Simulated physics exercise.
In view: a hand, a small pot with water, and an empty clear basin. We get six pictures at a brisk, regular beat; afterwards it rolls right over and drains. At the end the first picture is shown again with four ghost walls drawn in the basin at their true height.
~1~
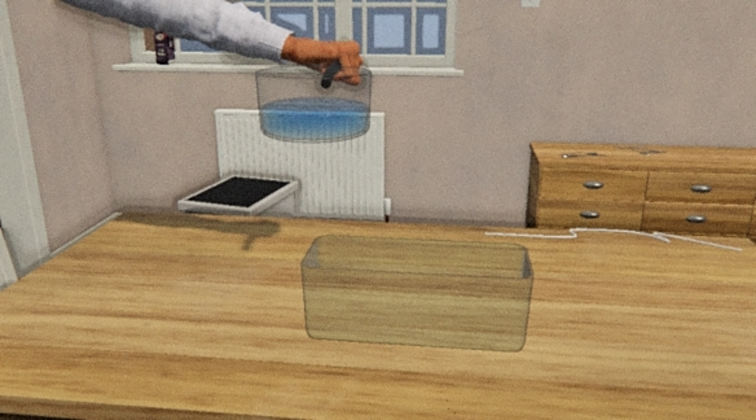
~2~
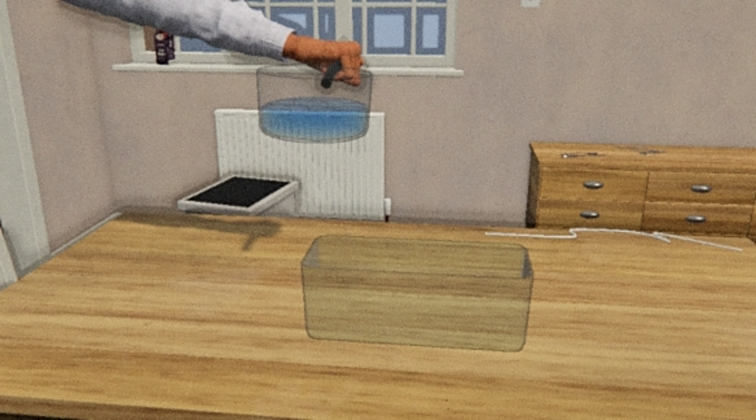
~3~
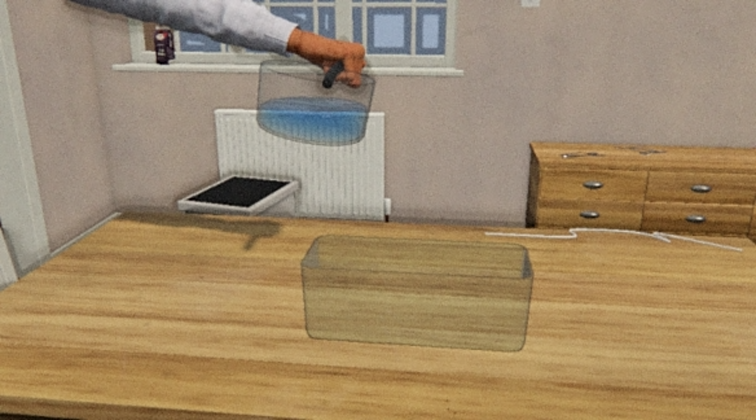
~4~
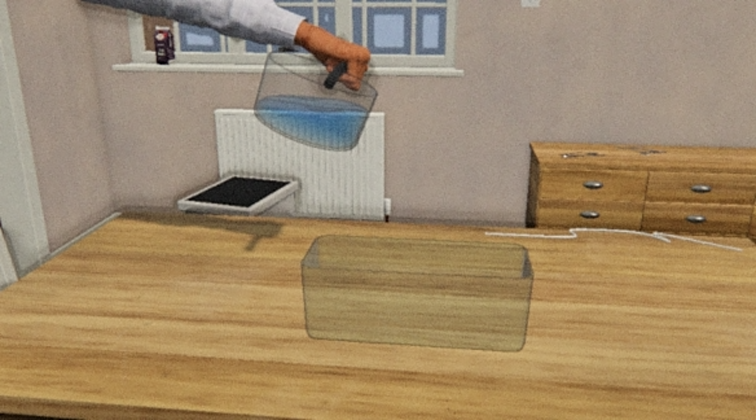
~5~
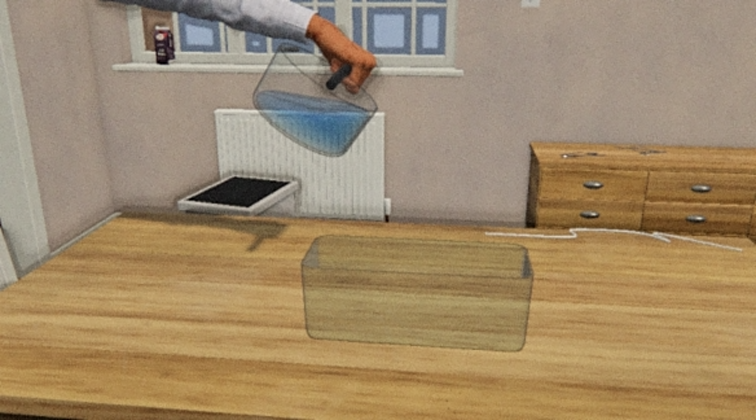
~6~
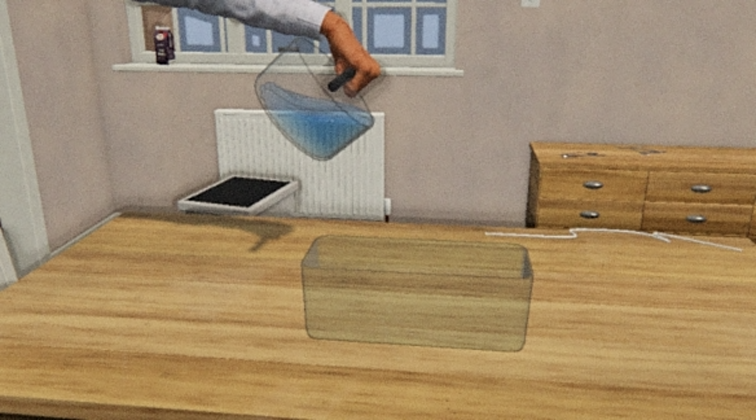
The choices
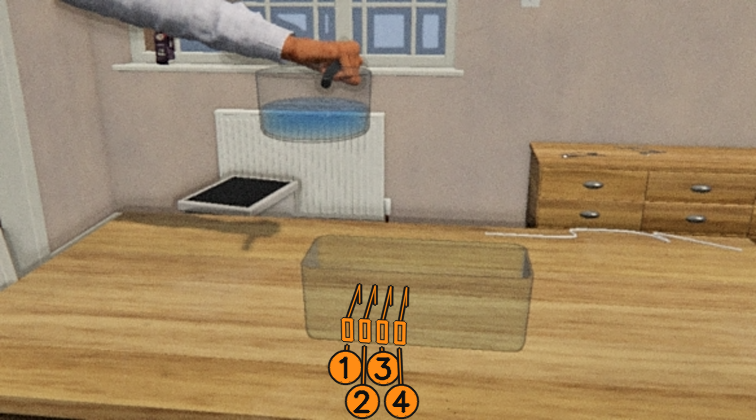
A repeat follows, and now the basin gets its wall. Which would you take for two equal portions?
Choose 4.
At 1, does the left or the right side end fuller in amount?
More ends on the right.
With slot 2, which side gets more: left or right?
More ends on the right.
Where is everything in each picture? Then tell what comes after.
Upright, lip at (369, 72); basin from (306, 335) to (525, 349); nothing has left yet.
Tipped about 2°, lip at (370, 74); nothing has left yet.
Tipped about 9°, lip at (373, 81); nothing has left yet.
Tipped about 20°, lip at (376, 93); nothing has left yet.
Tipped about 34°, lip at (376, 108); nothing has left yet.
Tipped about 49°, lip at (372, 124); water is over the lip, down to (372, 124).
On the marked copy, 1 at (347, 345); 2 at (364, 346); 3 at (381, 347); 4 at (399, 349).
With 1, about 13 % ends left of the wall and 82 % right of it; 5 % is lost outside.
With 2, about 12 % ends left of the wall and 82 % right of it; 6 % is lost outside.
With 3, about 13 % ends left of the wall and 81 % right of it; 5 % is lost outside.
With 4, about 42 % ends left of the wall and 56 % right of it.
